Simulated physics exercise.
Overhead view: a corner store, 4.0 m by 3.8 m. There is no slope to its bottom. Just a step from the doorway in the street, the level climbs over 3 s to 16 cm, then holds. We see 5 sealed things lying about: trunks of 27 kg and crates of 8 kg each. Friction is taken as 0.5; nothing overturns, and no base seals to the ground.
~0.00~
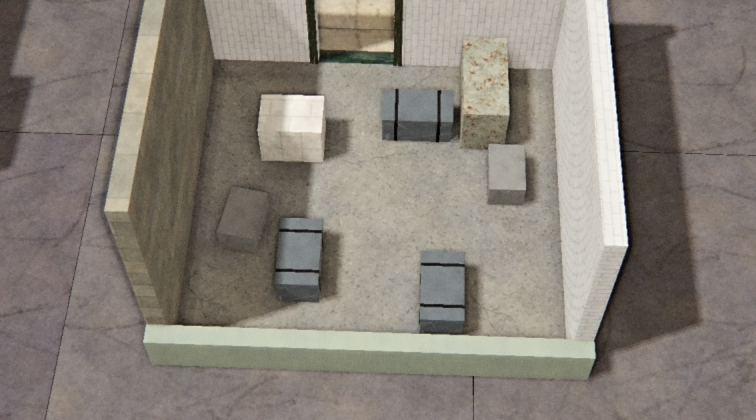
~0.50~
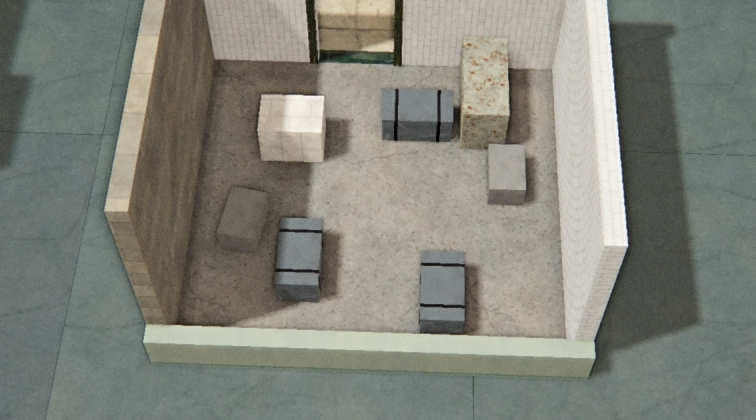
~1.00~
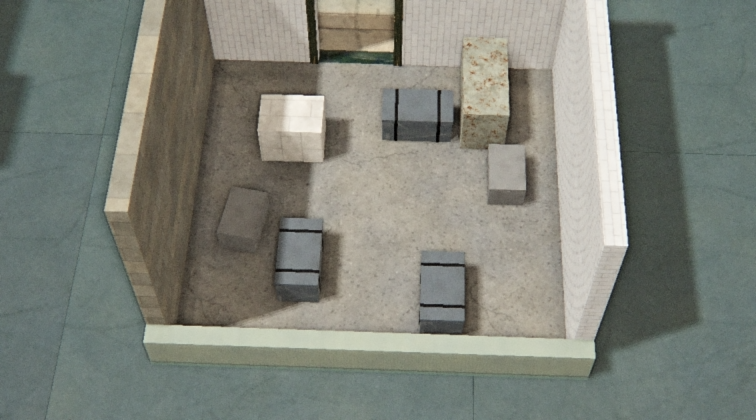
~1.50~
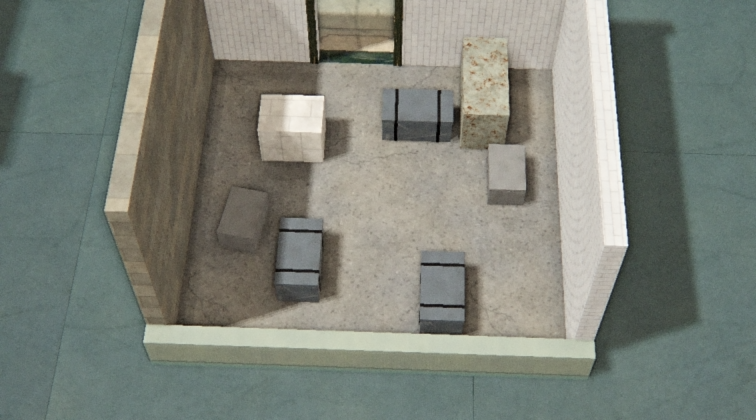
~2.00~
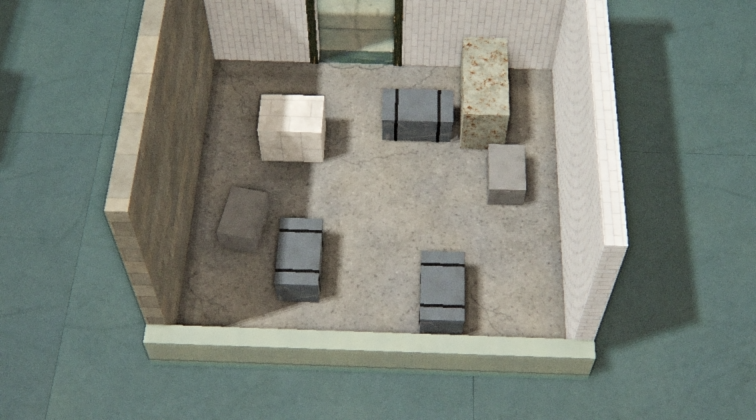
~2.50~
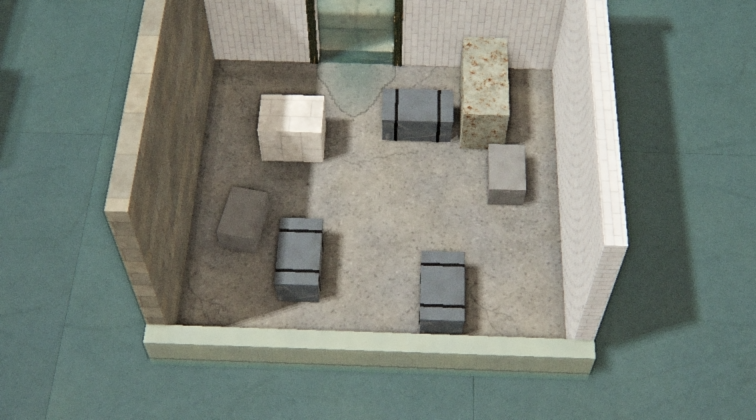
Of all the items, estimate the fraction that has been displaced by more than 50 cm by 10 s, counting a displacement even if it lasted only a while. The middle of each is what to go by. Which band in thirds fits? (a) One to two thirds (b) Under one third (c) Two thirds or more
Option b: Under one third.
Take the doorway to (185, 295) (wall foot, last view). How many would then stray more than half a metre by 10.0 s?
Then 1 of them would.
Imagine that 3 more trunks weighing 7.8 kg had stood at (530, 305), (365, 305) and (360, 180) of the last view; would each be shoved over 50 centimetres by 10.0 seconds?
Taking them in order, the first is within that distance, the second is within that distance and the third is beyond that distance.
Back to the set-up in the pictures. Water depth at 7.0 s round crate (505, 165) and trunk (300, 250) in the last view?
Some 0 cm at the first, some 3 cm at the second.
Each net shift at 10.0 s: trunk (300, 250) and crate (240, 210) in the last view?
Shifts: 0 cm / 30 cm.
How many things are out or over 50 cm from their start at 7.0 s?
Count then: 0.
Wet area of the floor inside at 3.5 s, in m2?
Roughly 2.5 m2 of it is wet.
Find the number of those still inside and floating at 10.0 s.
Count at that moment: 1.
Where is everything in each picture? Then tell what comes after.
In the first frame, a trunk at (299, 251), on the bottom; a crate at (507, 167), on the bottom; 0.0 m2 under water; 0 of 5 have shifted.
In the second frame, a trunk at (299, 251) rests on the ground; a crate at (507, 167), on the bottom; water covers 0.0 m2; 0 of 5 have shifted.
In the third frame, a trunk at (299, 251) rests on the ground; a crate at (507, 167) rests on the ground; water covers 0.0 m2; 0 of 5 have shifted.
In the fourth frame, a trunk at (299, 251), on the bottom; a crate at (507, 167), on the bottom; water covers 0.0 m2; 0 of 5 have shifted.
In the fifth frame, a trunk at (299, 251), on the bottom; a crate at (507, 167), on the bottom; water covers 0.0 m2; 0 of 5 have shifted.
In the sixth frame, a trunk at (299, 251) rests on the ground; a crate at (507, 167) rests on the ground; water covers 0.4 m2; 0 of 5 have shifted.
After 3.5 s 0 of 5 are over 50 cm from their spots; 0 afloat.
After 4.5 s 0 of 5 are over 50 cm from their spots; 0 afloat.
After 7.0 s 0 of 5 are over 50 cm from their spots; 0 afloat.
After 10.0 s 0 of 5 are over 50 cm from their spots, and 0 have been at some point; 1 afloat.
